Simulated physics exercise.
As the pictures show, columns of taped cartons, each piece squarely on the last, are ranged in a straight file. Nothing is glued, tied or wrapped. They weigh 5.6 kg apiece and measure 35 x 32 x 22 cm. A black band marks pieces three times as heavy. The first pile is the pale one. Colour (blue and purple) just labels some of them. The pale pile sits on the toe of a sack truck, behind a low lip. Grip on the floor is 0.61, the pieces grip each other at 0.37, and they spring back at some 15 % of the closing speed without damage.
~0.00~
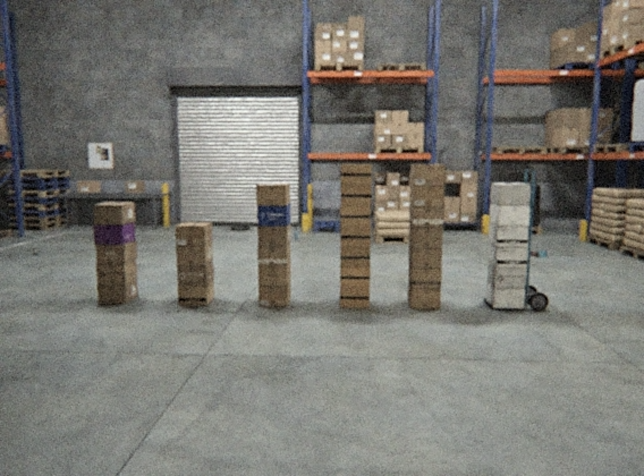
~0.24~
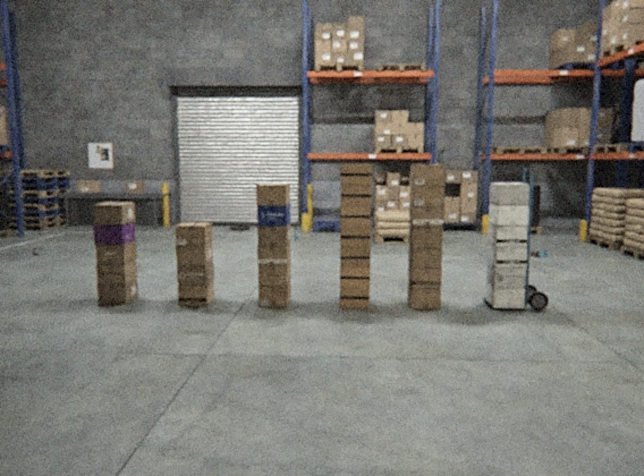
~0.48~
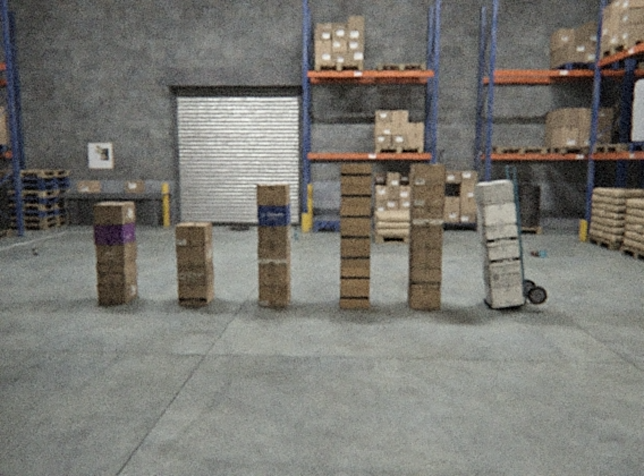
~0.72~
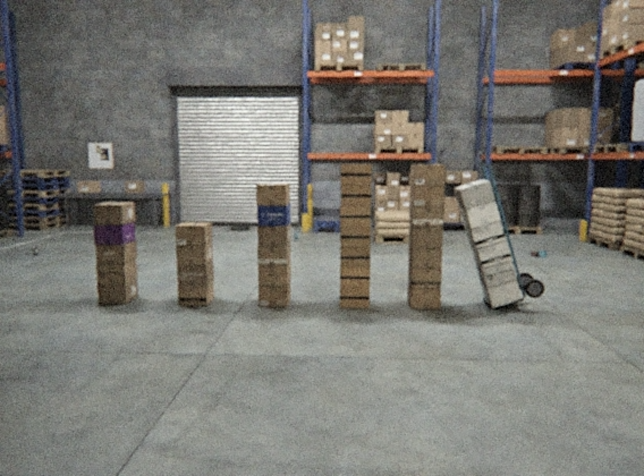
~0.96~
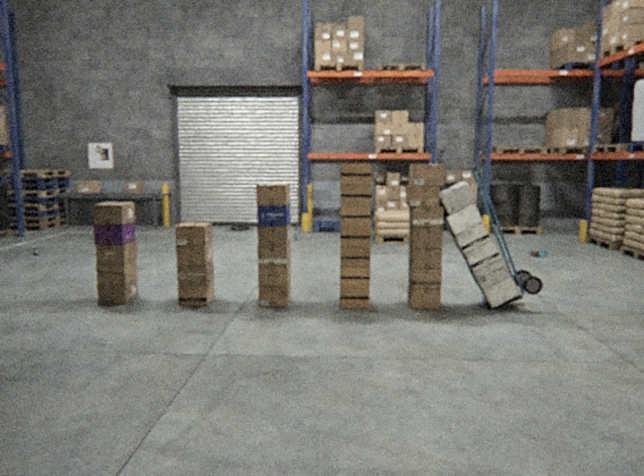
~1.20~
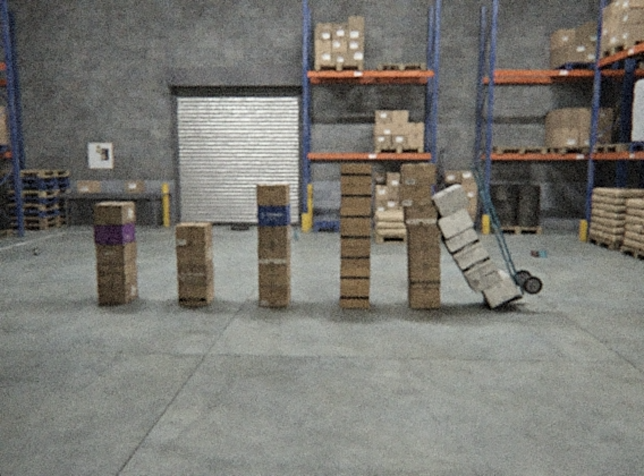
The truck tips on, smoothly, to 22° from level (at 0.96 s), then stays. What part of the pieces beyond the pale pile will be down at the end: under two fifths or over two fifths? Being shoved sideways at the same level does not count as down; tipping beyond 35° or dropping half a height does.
Under two fifths of them.
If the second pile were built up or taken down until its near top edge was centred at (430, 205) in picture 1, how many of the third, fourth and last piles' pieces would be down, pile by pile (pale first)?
In that case third 0, fourth 0, last 0.
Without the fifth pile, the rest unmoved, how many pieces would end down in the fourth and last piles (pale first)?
In that case fourth 0, last 0.
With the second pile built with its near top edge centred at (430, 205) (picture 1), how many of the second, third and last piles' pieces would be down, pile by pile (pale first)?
In that case second 0, third 0, last 0.
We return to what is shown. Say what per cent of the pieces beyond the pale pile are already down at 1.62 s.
At that moment 0 per cent.
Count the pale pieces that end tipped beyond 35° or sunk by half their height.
6 pale pieces.
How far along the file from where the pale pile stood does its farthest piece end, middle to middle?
Some 90 cm.
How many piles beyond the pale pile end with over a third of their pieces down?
0 of them.
Around 1.36 s, 0 of the pale pile down; none of the 29 other cartons down, 7 disturbed.
Around 1.62 s, 5 of the pale pile down; none of the 29 other cartons down, 7 disturbed.
Around 1.84 s, 6 of the pale pile down; none of the 29 other cartons down, 8 disturbed.
Around 2.08 s, 6 of the pale pile down; none of the 29 other cartons down, 9 disturbed.
Finally (2.6 s), 6 of the pale pile down; none of the 29 other cartons down, 10 disturbed; blue carton unmoved; purple carton unmoved. That is 0 per cent. Seen by the last camera, middles, blue carton near (274, 214), purple carton near (115, 233).
